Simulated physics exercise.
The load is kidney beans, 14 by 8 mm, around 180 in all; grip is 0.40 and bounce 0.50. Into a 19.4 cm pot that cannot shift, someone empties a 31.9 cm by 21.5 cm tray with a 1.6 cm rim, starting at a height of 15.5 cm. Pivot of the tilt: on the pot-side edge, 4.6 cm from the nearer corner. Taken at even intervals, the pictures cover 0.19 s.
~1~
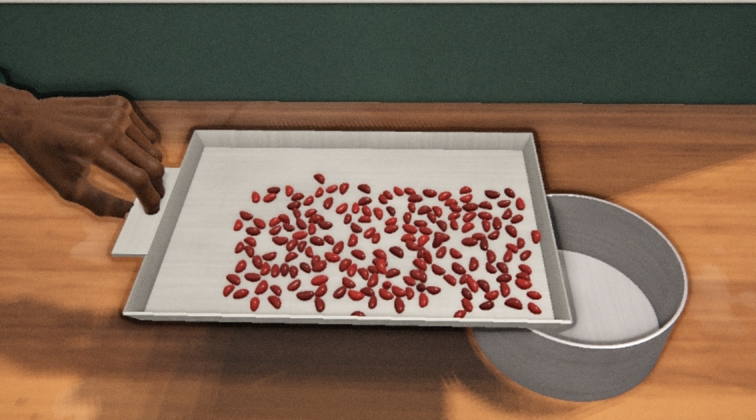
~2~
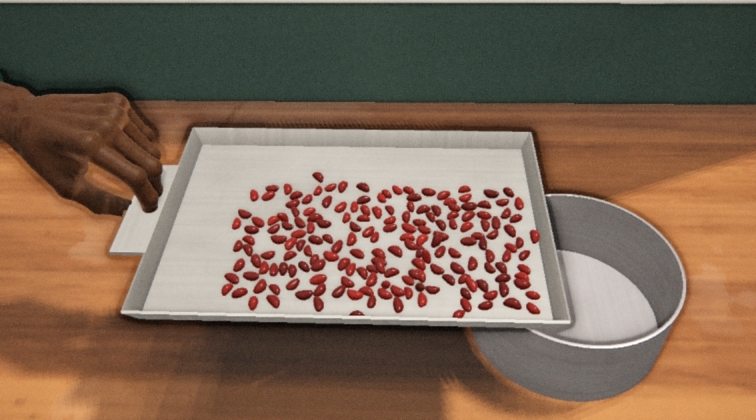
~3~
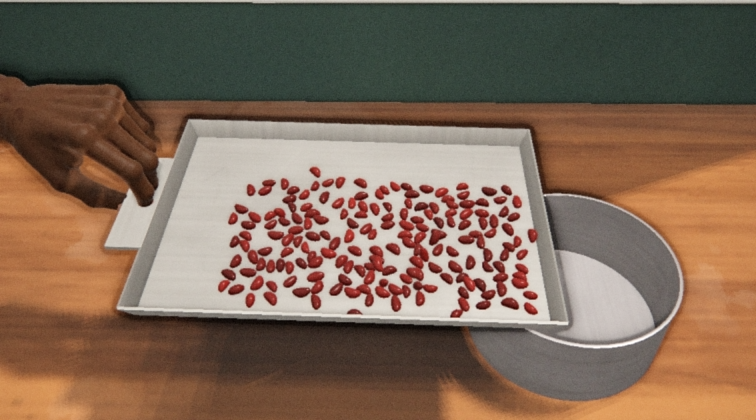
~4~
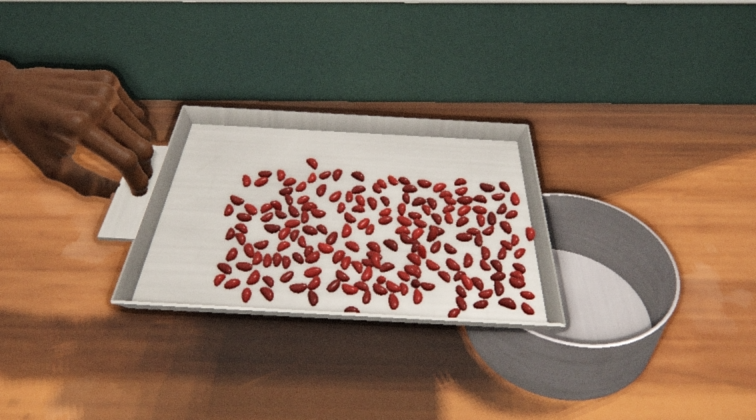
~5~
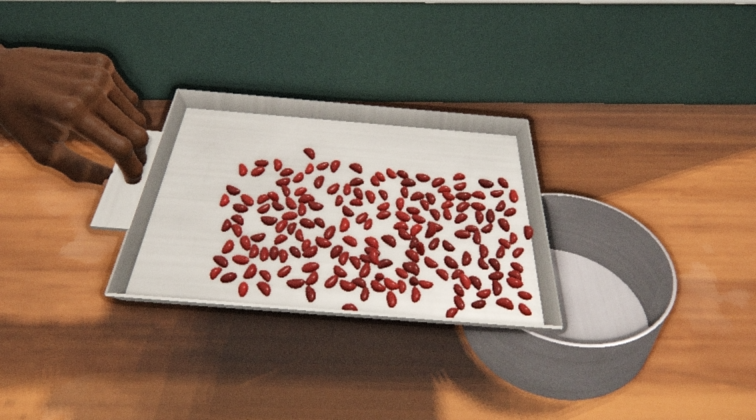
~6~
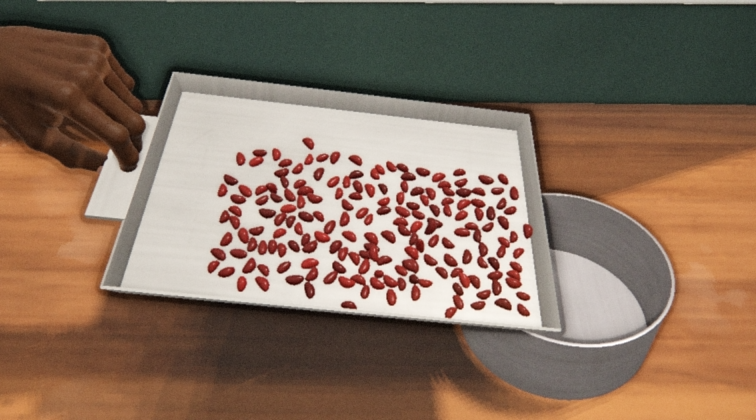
A shallow pale metal tray scattered with many small dark-red beans sits above a wooden tabletop, seen from above at an angle, with a dark green wall behind. A hand at the left holds a white tab on the tray's side, and a round grey pot stands at the right, partly under the tray's edge. The hand slowly lifts the left side, slanting the tray gently toward the pot, while the beans stay spread across it.
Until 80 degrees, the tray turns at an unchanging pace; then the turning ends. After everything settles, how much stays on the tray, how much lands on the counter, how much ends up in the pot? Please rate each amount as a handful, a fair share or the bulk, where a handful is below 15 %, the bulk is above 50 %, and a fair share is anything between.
Left on the tray: A handful; counter: The bulk; pot: A handful.
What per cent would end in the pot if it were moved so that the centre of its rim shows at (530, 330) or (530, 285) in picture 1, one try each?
First try around 90 %, second around 10 %.
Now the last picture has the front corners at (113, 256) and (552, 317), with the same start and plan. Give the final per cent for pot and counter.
Pot: 30, counter: 70.
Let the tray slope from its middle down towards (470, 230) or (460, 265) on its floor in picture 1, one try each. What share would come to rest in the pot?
70 and 15 %.
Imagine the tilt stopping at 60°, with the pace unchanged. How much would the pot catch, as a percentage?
Roughly 0 percent.
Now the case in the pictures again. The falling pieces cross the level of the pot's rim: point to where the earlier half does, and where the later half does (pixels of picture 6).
Around (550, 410), then around (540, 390).
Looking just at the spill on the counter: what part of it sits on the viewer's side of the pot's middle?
About 100 percent of the spill.
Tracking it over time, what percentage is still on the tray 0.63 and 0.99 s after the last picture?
In order, 55 and 0.
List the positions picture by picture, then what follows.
In the first frame, tray tilt 0 degrees, front corners at (136, 306) and (560, 314); middle of the pieces at (376, 239); pot at (579, 262).
In the second frame, tray tilt 1 degrees, front corners at (134, 304) and (559, 314); middle of the pieces at (375, 238).
In the third frame, tray tilt 2 degrees, front corners at (130, 300) and (556, 315); middle of the pieces at (372, 235).
In the fourth frame, tray tilt 5 degrees, front corners at (124, 294) and (554, 316), lowest corner right front; middle of the pieces at (370, 231).
In the fifth frame, tray tilt 8 degrees, front corners at (119, 286) and (551, 318), lowest corner right front; middle of the pieces at (368, 225).
In the sixth frame, tray tilt 12 degrees, front corners at (115, 279) and (550, 321), lowest corner right front; middle of the pieces at (368, 220); pot at (567, 261).
Then, 0.38 s after the last picture, tilt 45 degrees; the tray holds 100 %, the pot 0 %.
Then, 0.63 s after the last picture, tilt 67 degrees; the tray holds 55 %, the pot 0 %.
Then, 0.99 s after the last picture, tilt 80 degrees; the tray holds 0 %, the pot 0 %.
In the end, tray 0 %, counter 100 %, pot 0 %.
